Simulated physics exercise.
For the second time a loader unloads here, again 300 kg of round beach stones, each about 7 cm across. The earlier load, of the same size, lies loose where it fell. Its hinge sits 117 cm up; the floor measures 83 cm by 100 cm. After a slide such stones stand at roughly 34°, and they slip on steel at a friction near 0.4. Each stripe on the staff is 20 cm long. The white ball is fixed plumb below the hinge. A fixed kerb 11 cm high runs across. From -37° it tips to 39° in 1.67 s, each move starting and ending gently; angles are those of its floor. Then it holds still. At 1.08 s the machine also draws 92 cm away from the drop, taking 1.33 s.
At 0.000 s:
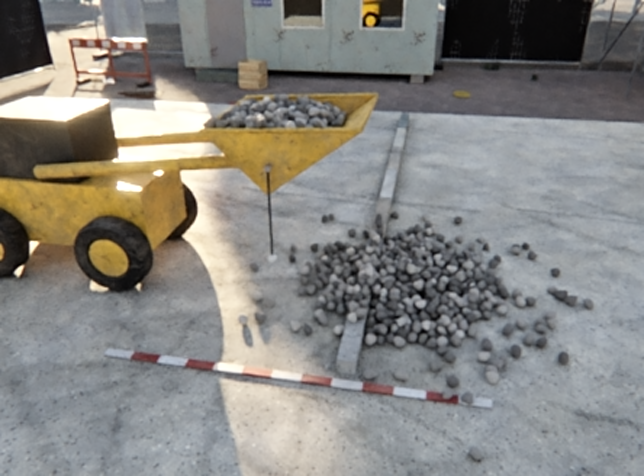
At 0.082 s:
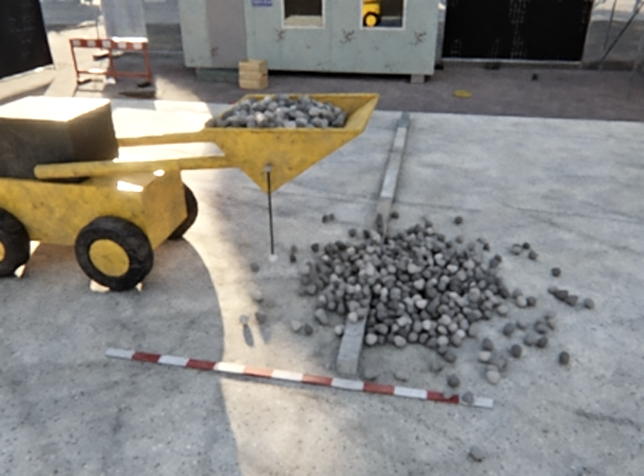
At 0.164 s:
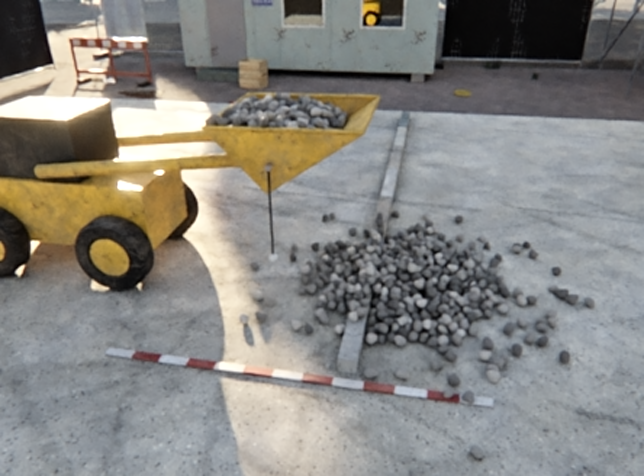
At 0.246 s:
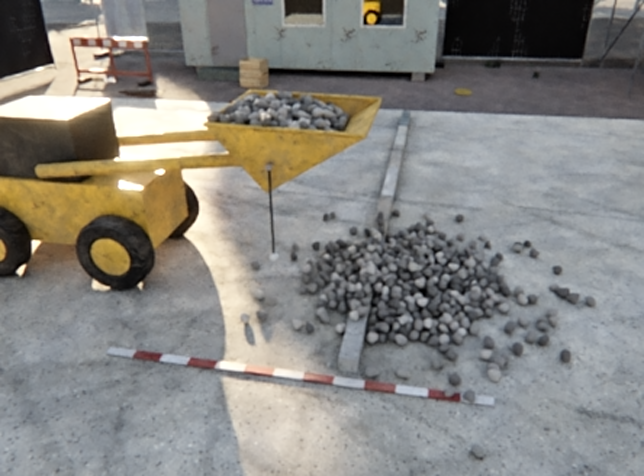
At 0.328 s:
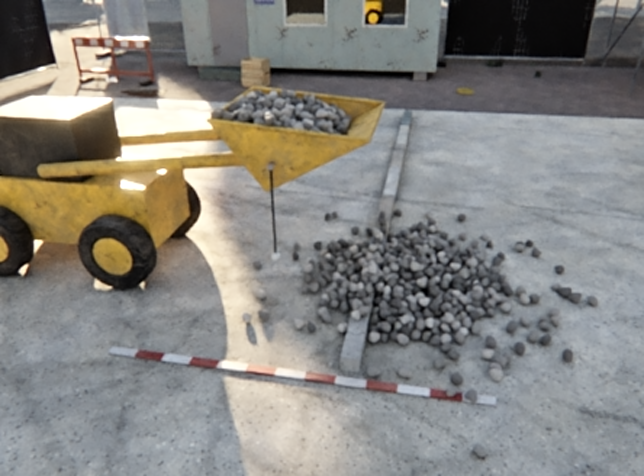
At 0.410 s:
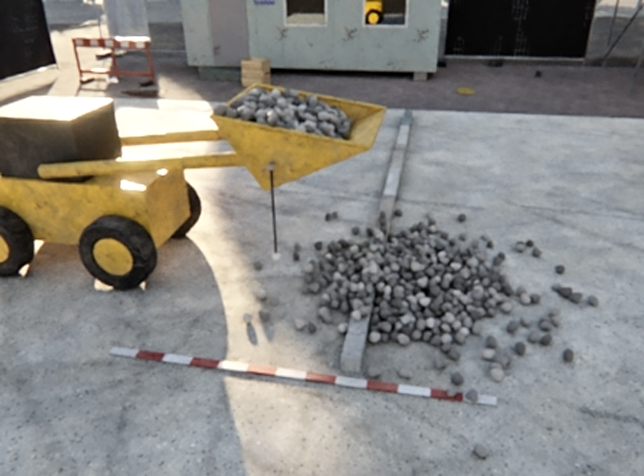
A yellow loader with black tyres stands at the left of a sunlit concrete yard, seen from slightly above, its raised bucket full of grey round stones. Right of it, a loose heap of similar stones lies across a pale kerb behind a red-and-white staff, with a grey-green cabin beyond. The bucket slowly tilts its front lip downward, the stones shifting slightly inside, while the heap stays still.
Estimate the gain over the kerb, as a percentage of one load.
About 24 per cent.
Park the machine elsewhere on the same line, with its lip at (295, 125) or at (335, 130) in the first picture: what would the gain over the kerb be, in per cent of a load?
About 0 and 5 per cent.
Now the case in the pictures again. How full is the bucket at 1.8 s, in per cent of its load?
Roughly 10 per cent is still inside.
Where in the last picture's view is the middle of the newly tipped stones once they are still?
Around (343, 265).
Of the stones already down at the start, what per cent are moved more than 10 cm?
About 5 per cent.
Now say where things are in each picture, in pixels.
In the first picture, the bucket is at -37°, its lip at (362, 130); the top of the load is at (292, 103). The earlier load is highest near (381, 268), 19 cm above ground level, 23 % on this side of the kerb, 77 % over the kerb.
In the second picture, the bucket is at -36°, its lip at (363, 131); the top of the load is at (293, 103); the stones move at 0.0 m/s on average.
In the third picture, the bucket is at -35°, its lip at (364, 133); the top of the load is at (267, 103); the stones move at 0.1 m/s on average.
In the fourth picture, lip at (366, 136), floor tilted -33°, highest stones at (263, 101); the stones move at 0.1 m/s on average.
In the fifth picture, lip at (369, 141), floor tilted -29°, highest stones at (265, 97); the stones move at 0.2 m/s on average.
In the sixth picture, the bucket is at -25°, its lip at (371, 148); the top of the load is at (266, 95); the stones move at 0.2 m/s on average.
After 1.2 s the floor is at 27°; in per cent of one load, 95 in the bucket, 28 on this side of the kerb, 77 over the kerb; the foremost stones are at (564, 293).
After 1.8 s the floor is at 39°; in per cent of one load, 8 in the bucket, 95 on this side of the kerb, 98 over the kerb; the foremost stones are at (564, 293).
After 2.9 s the floor is at 39°; in per cent of one load, 0 in the bucket, 99 on this side of the kerb, 101 over the kerb; the foremost stones are at (564, 293).
After 5.4 s the floor is at 39°; in per cent of one load, 0 in the bucket, 99 on this side of the kerb, 101 over the kerb; the foremost stones are at (564, 293). Net gain over the kerb, 24.
